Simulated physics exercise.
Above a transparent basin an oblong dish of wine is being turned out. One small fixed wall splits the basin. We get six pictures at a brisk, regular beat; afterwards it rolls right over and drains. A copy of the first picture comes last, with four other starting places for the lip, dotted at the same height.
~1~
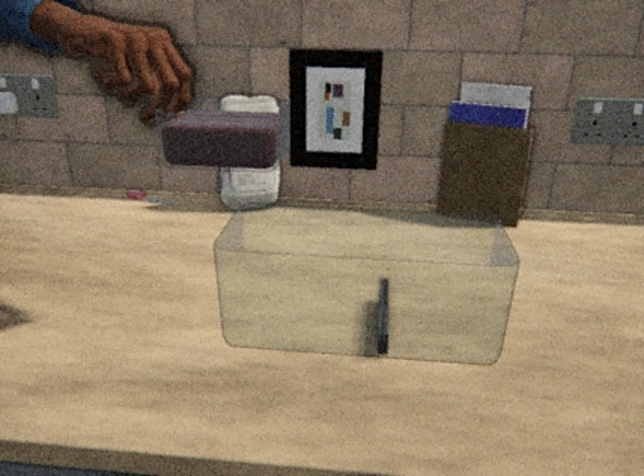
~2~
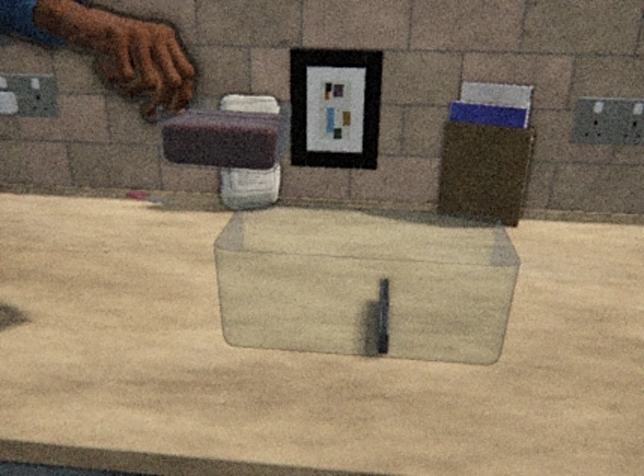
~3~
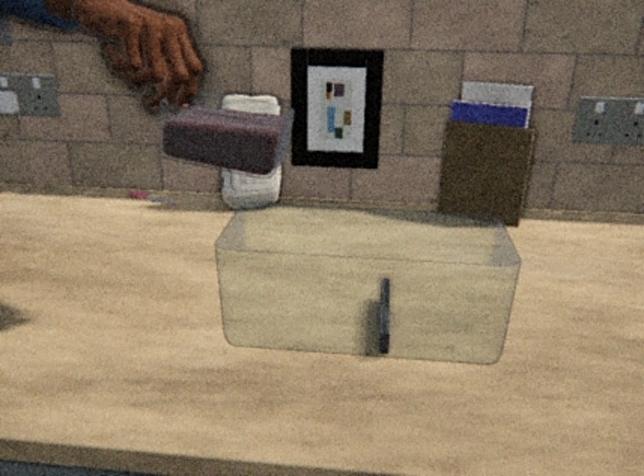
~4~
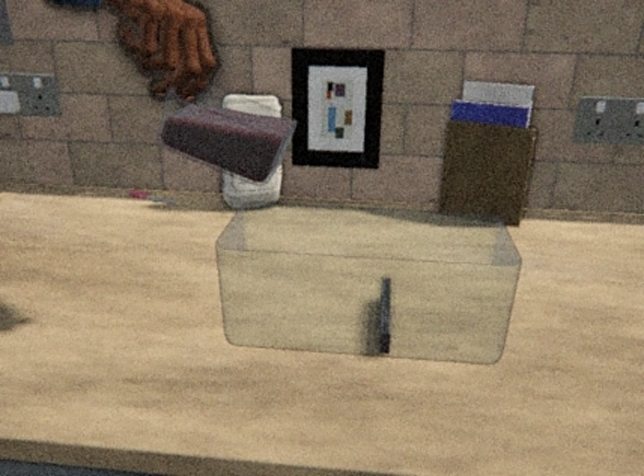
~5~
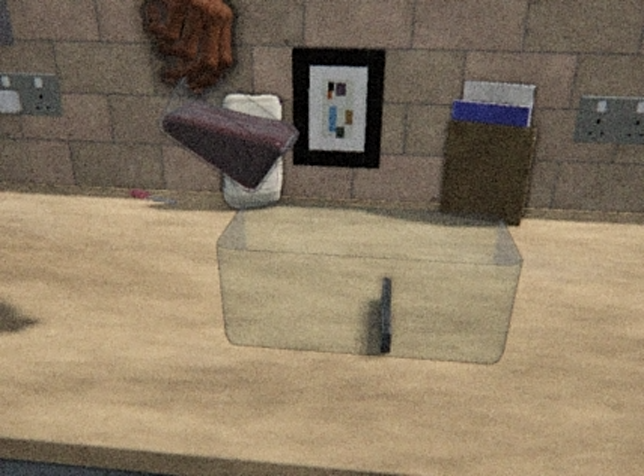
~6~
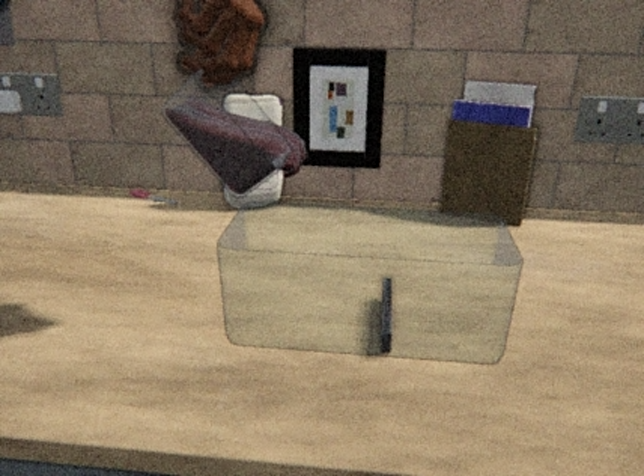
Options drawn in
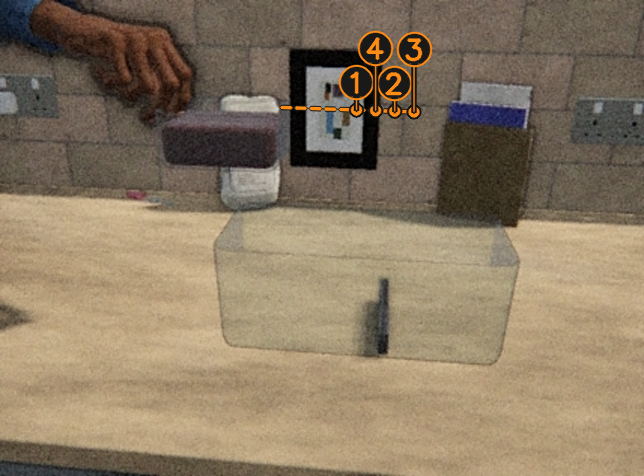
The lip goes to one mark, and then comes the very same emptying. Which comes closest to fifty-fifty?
Use dot 1.
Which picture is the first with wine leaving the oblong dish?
In picture 5.
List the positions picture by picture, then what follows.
Upright, lip at (281, 107); basin from (223, 341) to (499, 360); top of the wall at (384, 304); nothing has left yet.
Tipped about 2°, lip at (283, 109); nothing has left yet.
Tipped about 9°, lip at (286, 116); nothing has left yet.
Tipped about 21°, lip at (289, 128); nothing has left yet.
Tipped about 34°, lip at (290, 142); wine is over the lip, down to (290, 142).
Tipped about 50°, lip at (286, 158); wine is over the lip, down to (291, 170).
On the marked copy, 1 at (356, 110); 2 at (394, 111); 3 at (414, 111); 4 at (375, 110).
With 1, about 49 % ends left of the wall and 49 % right of it.
With 2, about 30 % ends left of the wall and 69 % right of it.
With 3, about 24 % ends left of the wall and 73 % right of it; 4 % is lost outside.
With 4, about 39 % ends left of the wall and 60 % right of it.
